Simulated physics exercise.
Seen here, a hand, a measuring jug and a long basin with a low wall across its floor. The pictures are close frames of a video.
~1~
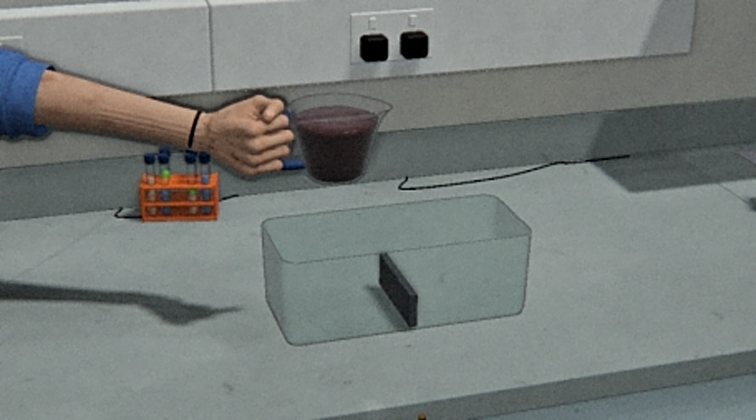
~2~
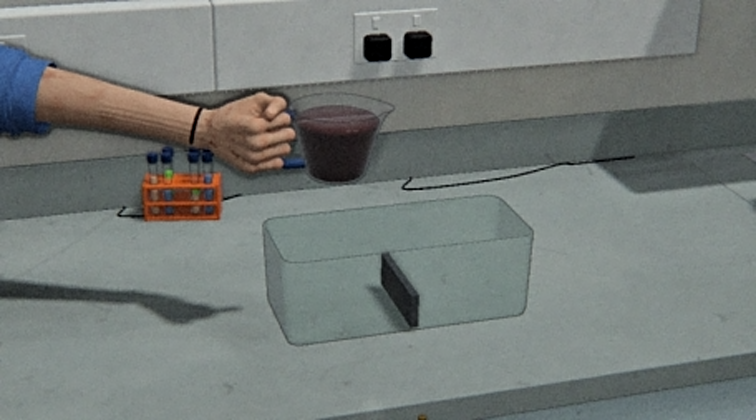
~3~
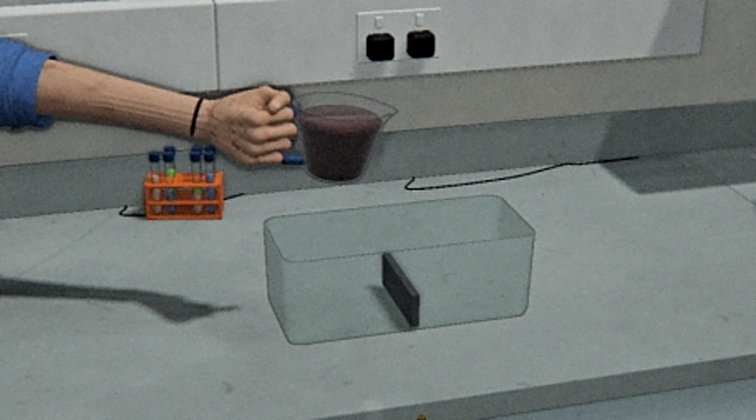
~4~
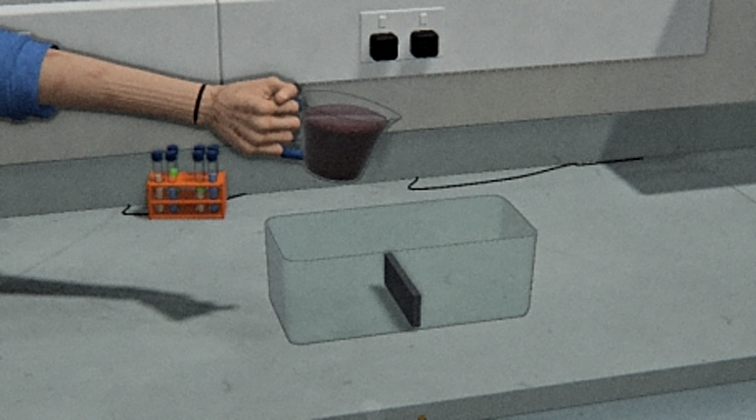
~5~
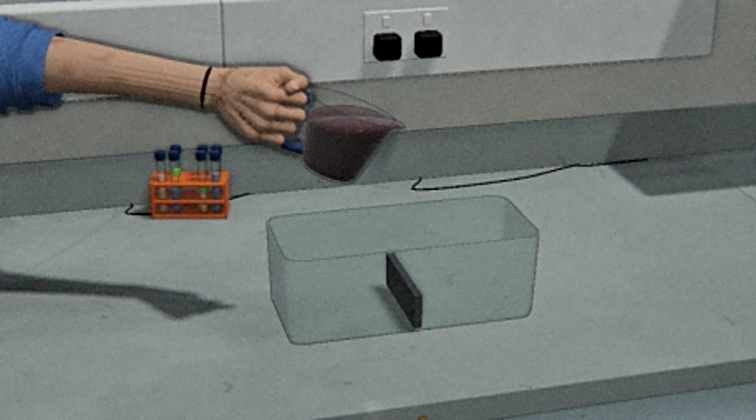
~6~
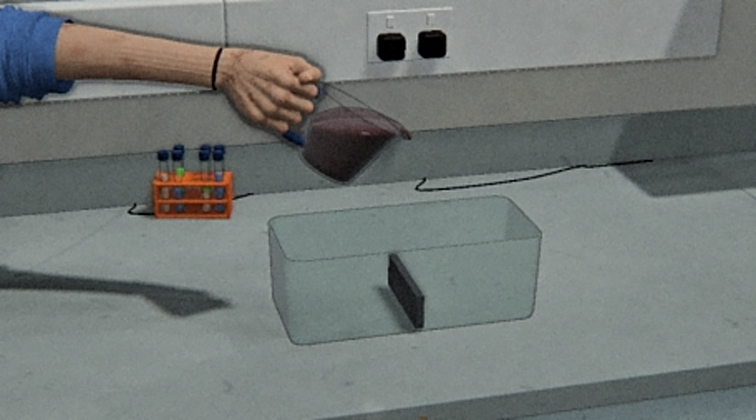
A hand tilting a measuring jug of dark red wine to the right above a clear basin with a low dark wall inside.
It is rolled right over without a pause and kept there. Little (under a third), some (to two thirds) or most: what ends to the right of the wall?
In the end more than two thirds is right of the wall.
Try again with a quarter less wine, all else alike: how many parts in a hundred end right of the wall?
It comes to 80 per cent or so.
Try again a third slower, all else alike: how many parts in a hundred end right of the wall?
Roughly 90 in a hundred.
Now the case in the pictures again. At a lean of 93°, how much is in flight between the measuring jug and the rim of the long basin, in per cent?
Some 25 per cent.
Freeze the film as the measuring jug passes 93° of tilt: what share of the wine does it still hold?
Some 30 per cent.
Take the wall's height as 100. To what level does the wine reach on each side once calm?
Some 10 per cent left and 40 right.
A moment on, the tilt is 93° and 32 per cent is still to pour, 0 is left of the wall and 40 right of it.
Next, the tilt is 106° and 2 per cent is still to pour, 12 is left of the wall and 82 right of it.
Then the tilt is 106° and 0 per cent is still to pour, 16 is left of the wall and 83 right of it.
Later the tilt is 106° and 0 per cent is still to pour, 16 is left of the wall and 83 right of it.
In the end 16 per cent lies left of the wall, 83 right of it and 1 outside.
